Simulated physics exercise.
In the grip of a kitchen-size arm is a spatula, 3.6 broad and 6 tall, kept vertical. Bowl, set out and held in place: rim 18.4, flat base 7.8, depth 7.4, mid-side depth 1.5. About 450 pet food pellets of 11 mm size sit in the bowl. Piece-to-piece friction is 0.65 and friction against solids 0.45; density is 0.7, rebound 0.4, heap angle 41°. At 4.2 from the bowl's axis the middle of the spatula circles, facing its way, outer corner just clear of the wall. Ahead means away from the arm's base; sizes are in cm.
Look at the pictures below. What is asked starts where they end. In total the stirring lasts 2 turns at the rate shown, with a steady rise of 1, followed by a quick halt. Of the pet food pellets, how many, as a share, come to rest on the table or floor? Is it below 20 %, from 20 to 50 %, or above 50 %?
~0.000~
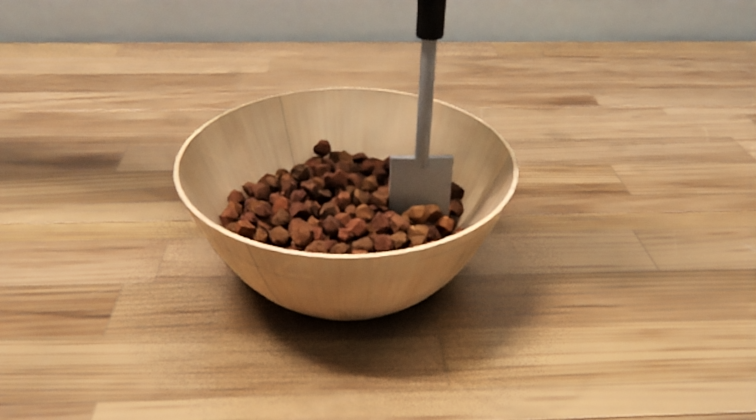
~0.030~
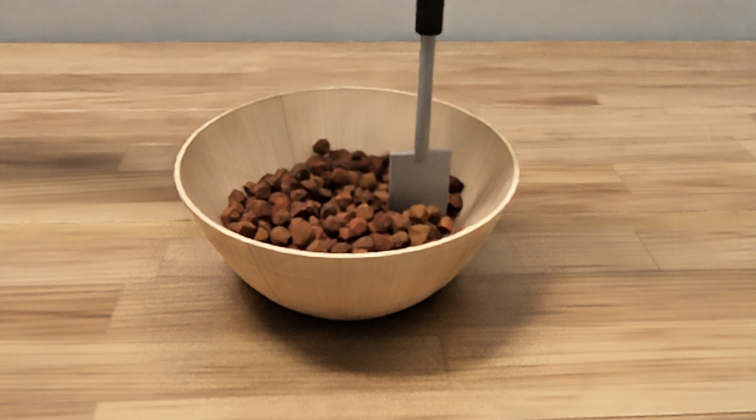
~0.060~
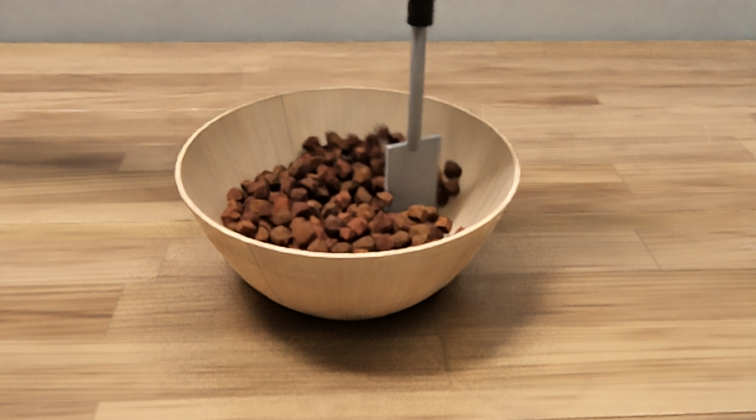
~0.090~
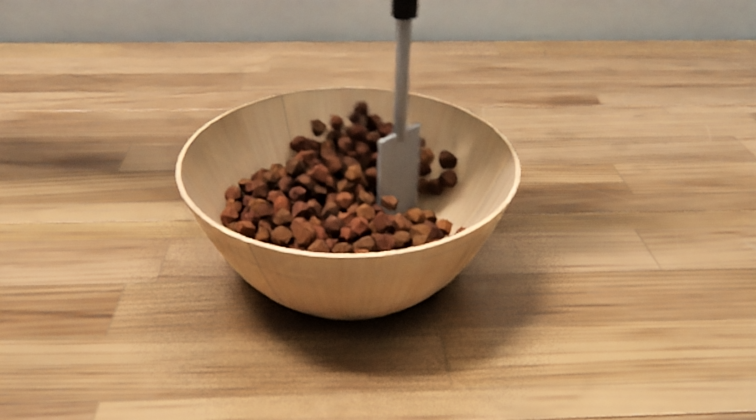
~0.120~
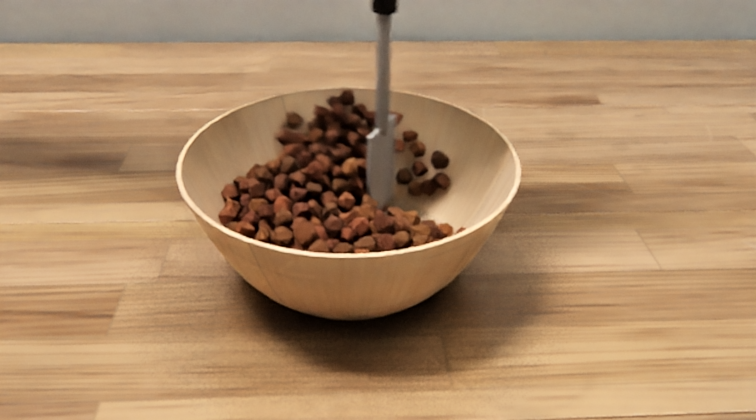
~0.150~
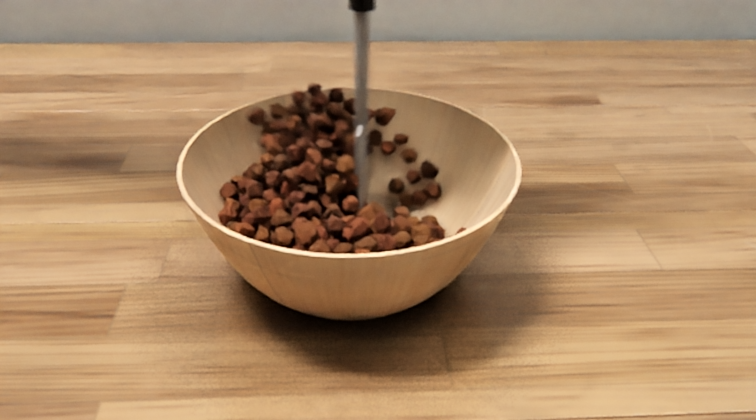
Below 20 %.
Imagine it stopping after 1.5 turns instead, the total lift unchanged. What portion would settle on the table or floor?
That would give some 10 percent.
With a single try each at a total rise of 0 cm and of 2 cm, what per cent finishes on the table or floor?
I'd reckon around 20 and 5 per cent.
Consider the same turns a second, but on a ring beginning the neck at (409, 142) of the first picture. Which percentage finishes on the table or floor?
Table or floor share: Near 5 %.
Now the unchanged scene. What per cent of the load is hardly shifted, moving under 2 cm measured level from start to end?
I'd guess close to 5 percent of the load.
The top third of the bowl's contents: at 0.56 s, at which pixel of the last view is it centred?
That third sits centred at about (447, 176).
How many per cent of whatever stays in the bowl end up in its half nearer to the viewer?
45 %.
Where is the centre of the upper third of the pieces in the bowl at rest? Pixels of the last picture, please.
In the final view it lies around (416, 187).
By 0.56 s, 331° round, highest piece 9 above the table; 414 in the bowl, 28 on the table or floor, 5 in flight or on the tool.
By 0.97 s, 222° round, highest piece 9 above the table; 393 in the bowl, 52 on the table or floor, 2 in flight or on the tool.
By 1.38 s, 0° round, highest piece 7 above the table; 385 in the bowl, 62 on the table or floor.
By 2.08 s, 0° round, highest piece 7 above the table; 385 in the bowl, 62 on the table or floor.
Final count, 385 in the bowl, 62 on the table or floor. That is 14 % on the table or floor.
